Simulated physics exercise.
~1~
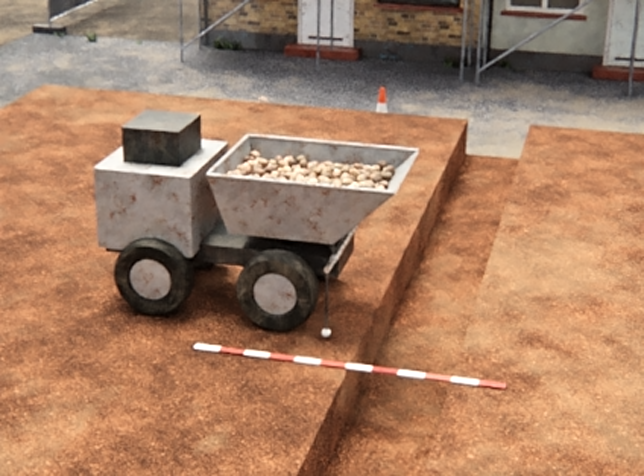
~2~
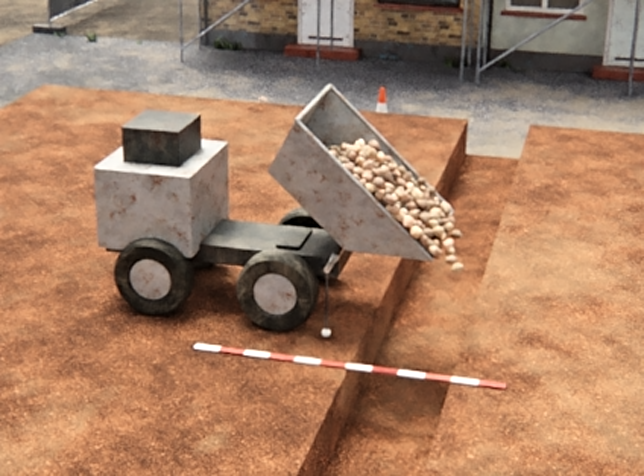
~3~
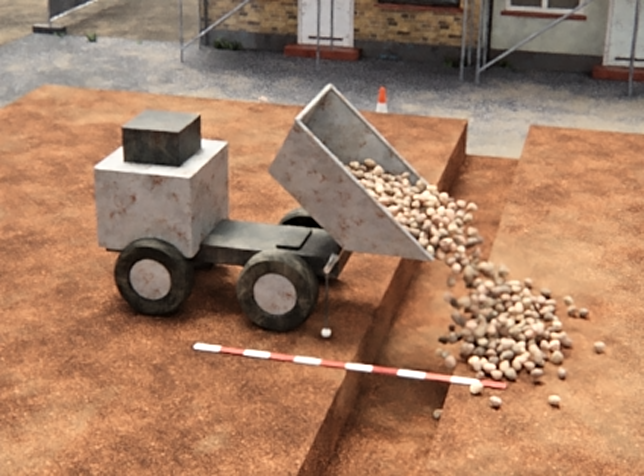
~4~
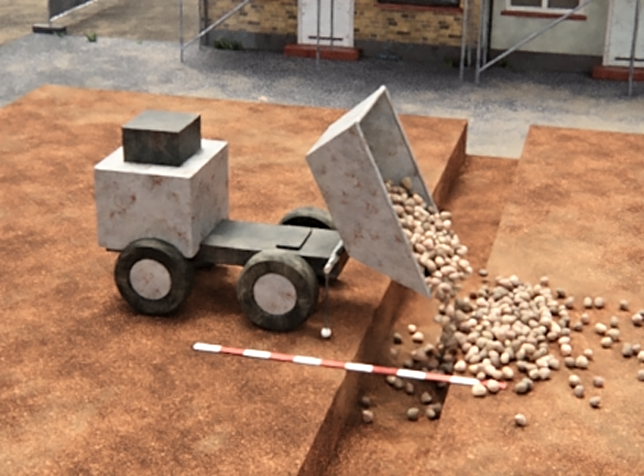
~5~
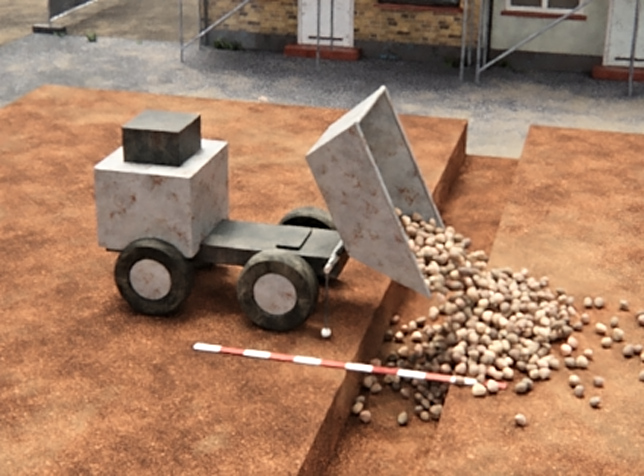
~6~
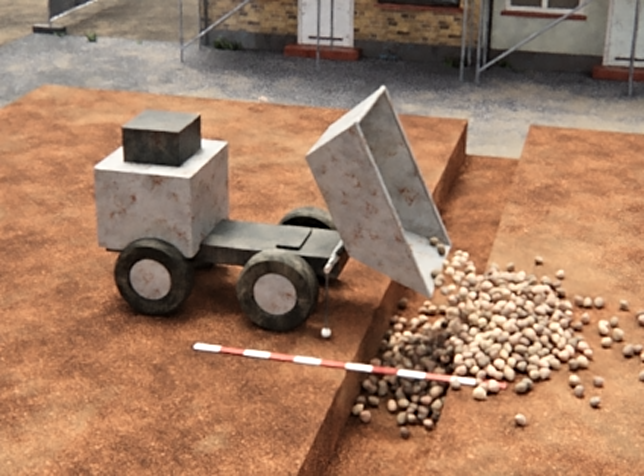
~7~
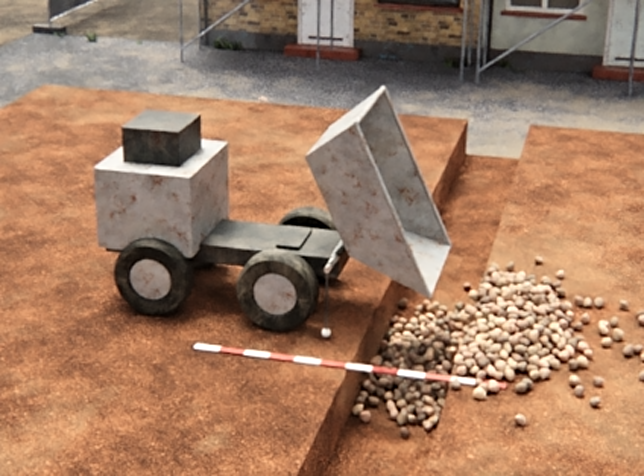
On a patch of reddish-brown ground beside a trench, a small dumper tipped its skip to the right and poured out round stones, then tilted it steeper until it was empty, leaving them heaped in the trench and scattered across the far side.
